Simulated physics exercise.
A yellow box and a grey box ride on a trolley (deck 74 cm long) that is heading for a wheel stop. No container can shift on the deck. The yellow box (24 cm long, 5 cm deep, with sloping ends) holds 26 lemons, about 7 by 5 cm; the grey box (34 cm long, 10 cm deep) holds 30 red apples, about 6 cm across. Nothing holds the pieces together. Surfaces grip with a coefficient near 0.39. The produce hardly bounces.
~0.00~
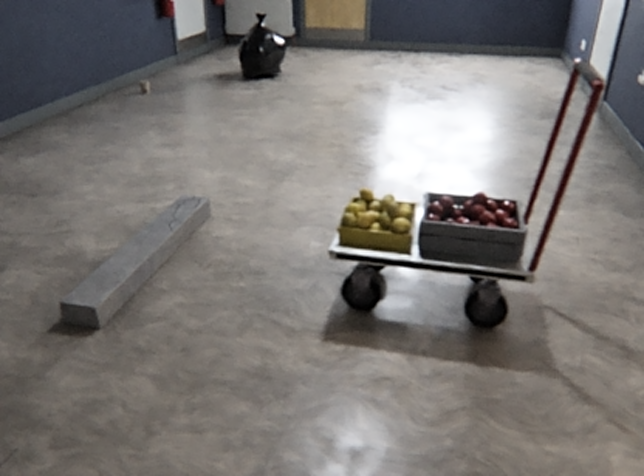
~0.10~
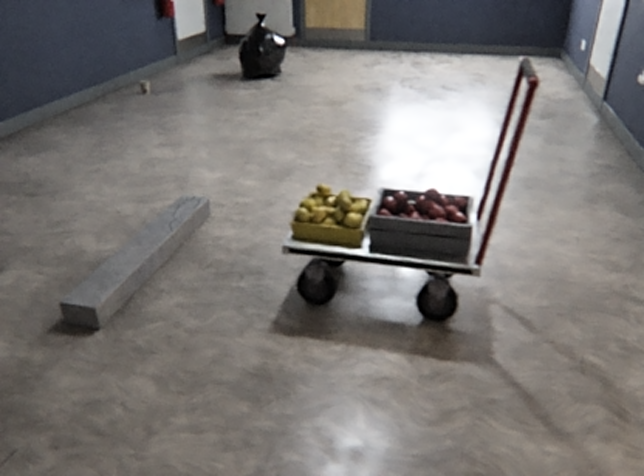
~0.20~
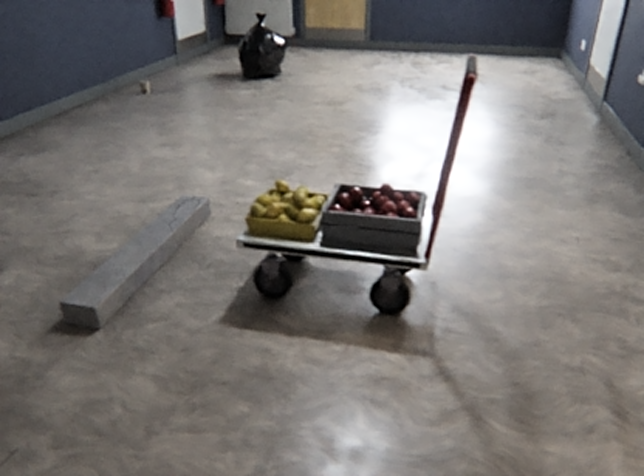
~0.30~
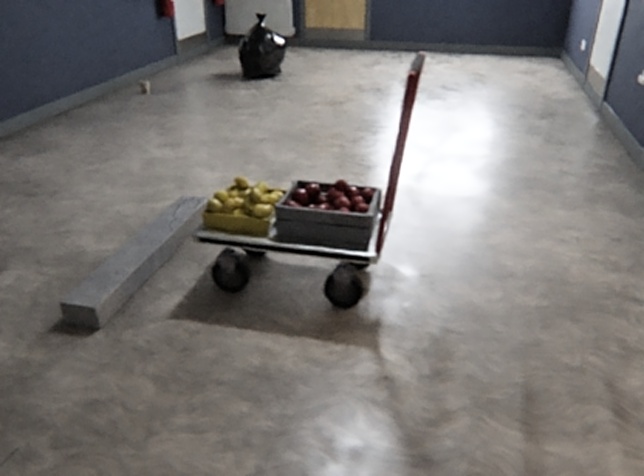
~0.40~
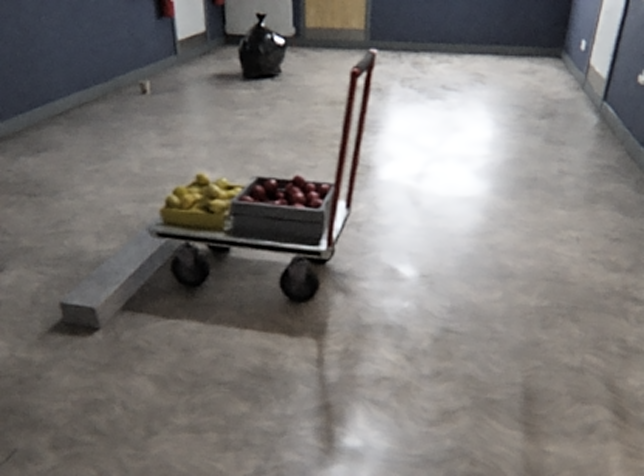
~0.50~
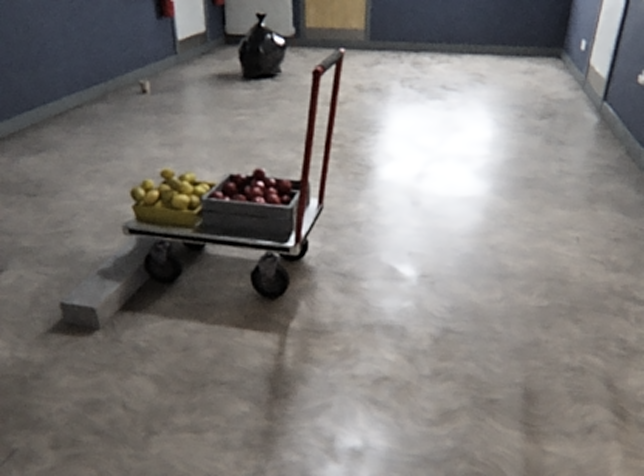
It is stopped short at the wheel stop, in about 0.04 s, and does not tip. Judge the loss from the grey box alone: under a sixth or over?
Less than a sixth of the red apples leave the grey box.
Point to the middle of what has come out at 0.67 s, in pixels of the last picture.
Around (131, 191).
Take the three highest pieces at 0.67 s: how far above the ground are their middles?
Roughly 44 cm.
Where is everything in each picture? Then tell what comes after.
In the first picture (we follow the rim corner now nearest the camera), grey box at (522, 231); yellow box at (409, 235); 86 cm still to roll; nothing out yet.
Grey box at (468, 225); yellow box at (360, 229); 68 cm still to roll, in the second picture.
Grey box at (416, 220); yellow box at (313, 224); 49 cm still to roll, in the third picture.
Grey box at (367, 215); yellow box at (267, 219); 31 cm still to roll, in the fourth picture.
Grey box at (319, 210); yellow box at (223, 214); 12 cm still to roll, in the fifth picture.
Grey box at (287, 207); yellow box at (194, 211); stopped; nothing out yet, in the sixth picture.
After 0.55 s, 3 of 26 out of the yellow box and 0 of 30 out of the grey box.
After 0.67 s, 5 of 26 out of the yellow box and 1 of 30 out of the grey box.
After 0.90 s, 7 of 26 out of the yellow box and 1 of 30 out of the grey box.
Outcome (at 1.40 s), 7 of 26 out of the yellow box and 1 of 30 out of the grey box. Asked share, 1 of 30, 3 per cent.
